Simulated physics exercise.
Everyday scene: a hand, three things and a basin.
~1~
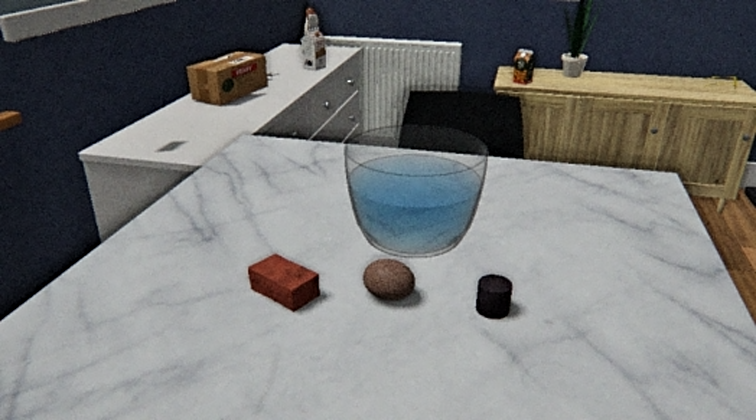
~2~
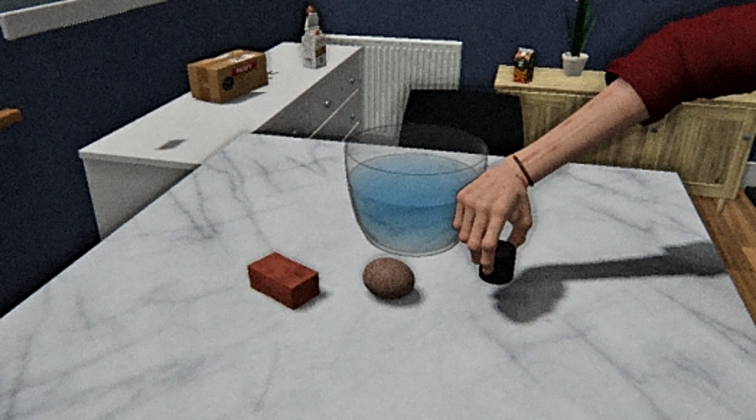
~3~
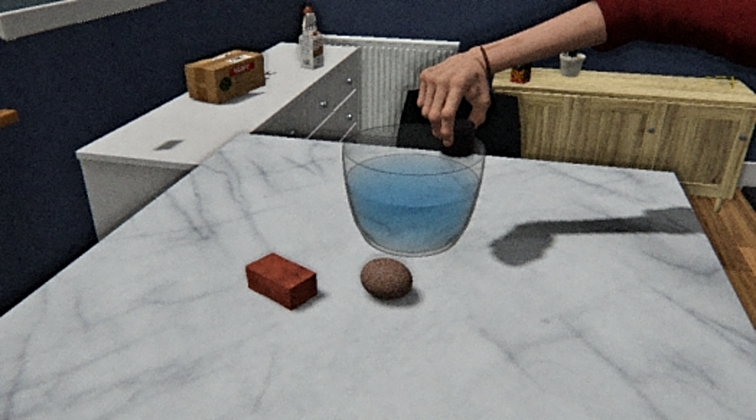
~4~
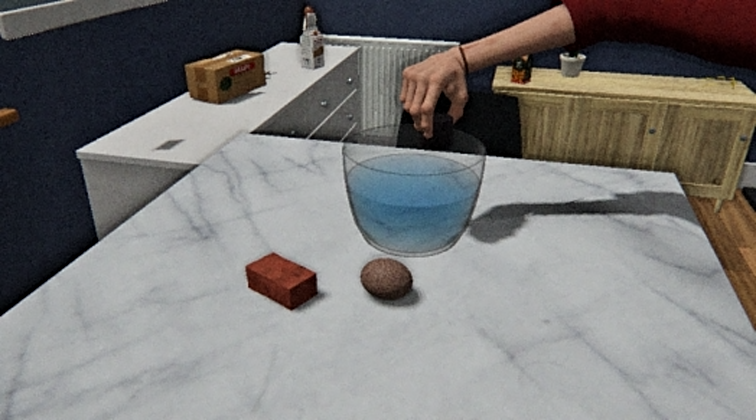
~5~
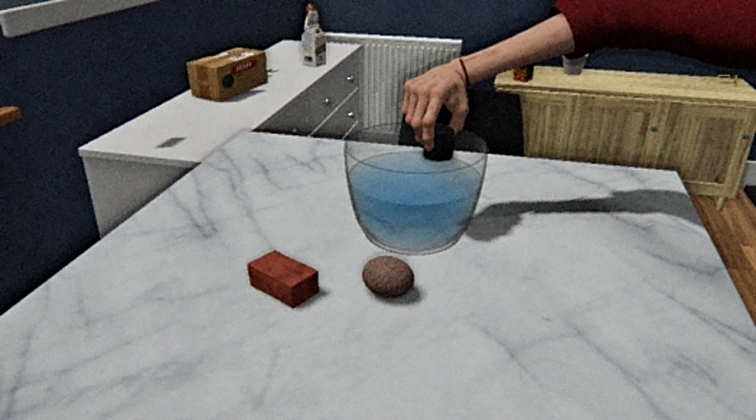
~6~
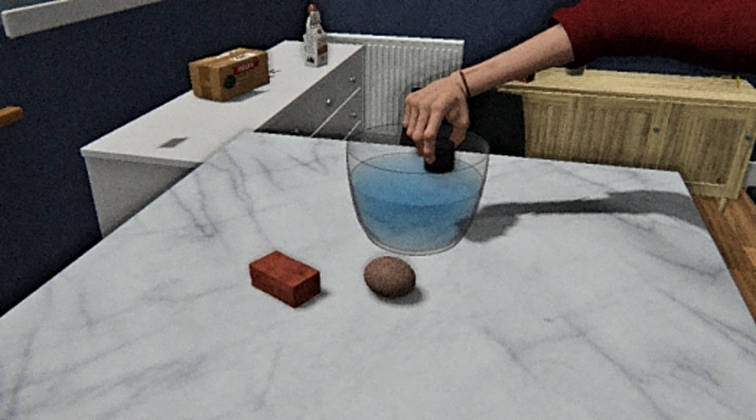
An arm in a dark red sleeve reaches in from the right over a white marbled table in a room with dark blue walls, seen from slightly above. A red piece of brick, a brown stone and a small black cylinder sit left to right before a clear basin of blue water. The hand picks up the cylinder, carries it above the basin and lowers it just over the surface, the camera nearly still.
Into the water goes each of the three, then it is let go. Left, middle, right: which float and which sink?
Left lies at the bottom - middle lies at the bottom - right lies at the bottom.
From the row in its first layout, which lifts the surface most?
The first item in the row.
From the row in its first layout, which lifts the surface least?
The right-hand item.
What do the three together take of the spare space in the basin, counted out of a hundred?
Close to 20 percent of that free room.
Shortly, the iron weight ends at the bottom.
Then, the stone ends at the bottom.
At the finish, the piece of brick ends at the bottom; afloat, none of them.
